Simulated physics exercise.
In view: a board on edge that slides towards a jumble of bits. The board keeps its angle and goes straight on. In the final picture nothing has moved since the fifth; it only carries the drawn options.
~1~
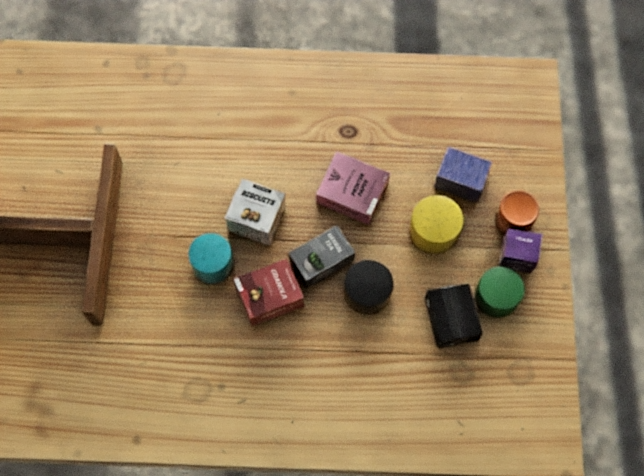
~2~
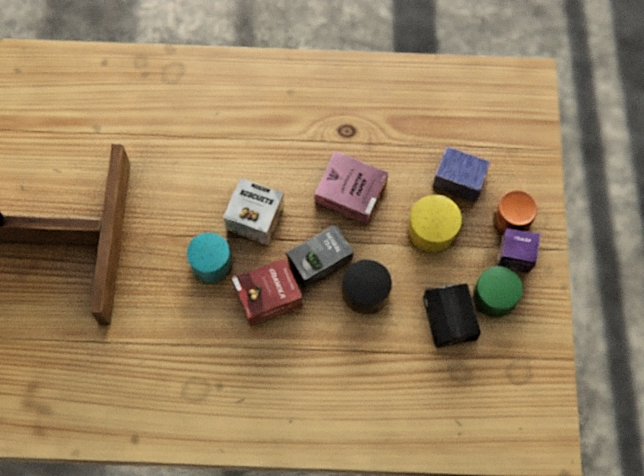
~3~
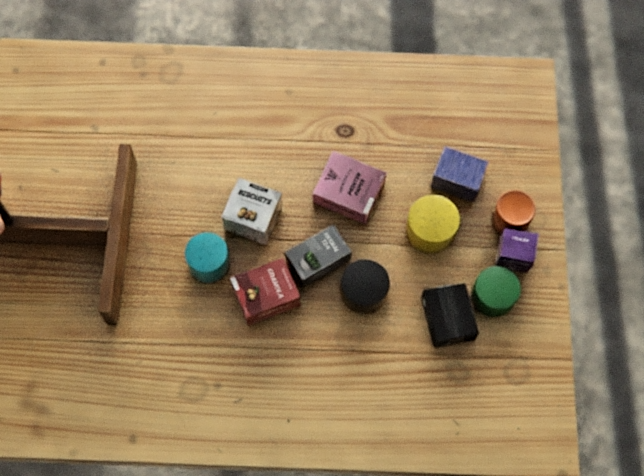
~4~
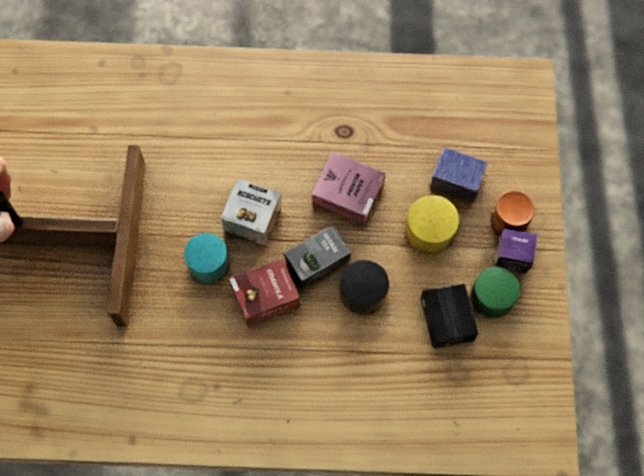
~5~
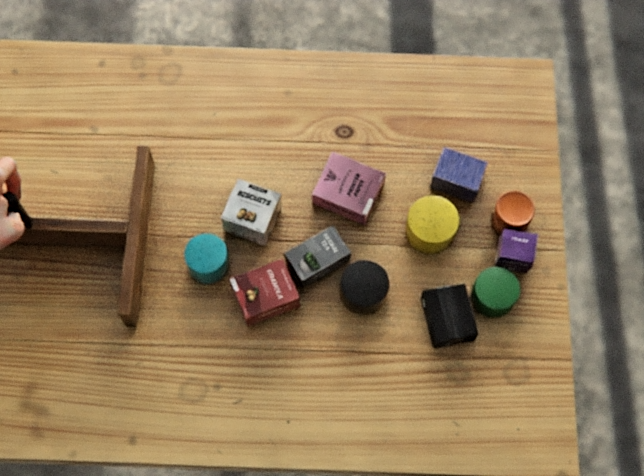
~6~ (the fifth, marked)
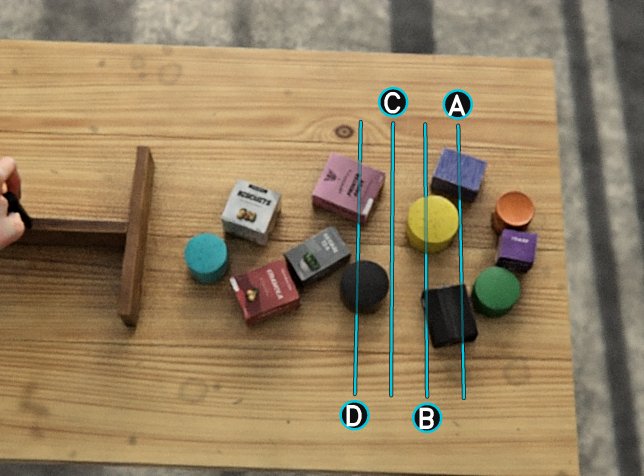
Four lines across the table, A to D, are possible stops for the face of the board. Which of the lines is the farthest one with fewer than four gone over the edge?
It can go as far as A.
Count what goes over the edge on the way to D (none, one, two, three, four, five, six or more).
By then, none.
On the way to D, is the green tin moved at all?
Yes.
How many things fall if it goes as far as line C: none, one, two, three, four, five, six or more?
In all, none.
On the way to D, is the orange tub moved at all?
No.
On the marked copy, A at (461, 254); B at (426, 253); C at (392, 252); D at (358, 251).
Taking A. A third of the way, board (251, 231); red packet (291, 302); turquoise pot (279, 257).
Two thirds of the way, board (369, 235); green tin (539, 294); orange tub (517, 213).
When it is over, board (461, 238); green tin over the edge; orange tub over the edge; two fallen.
As for the rest, B is within the limit but short; C is within the limit but short; D is within the limit but short.
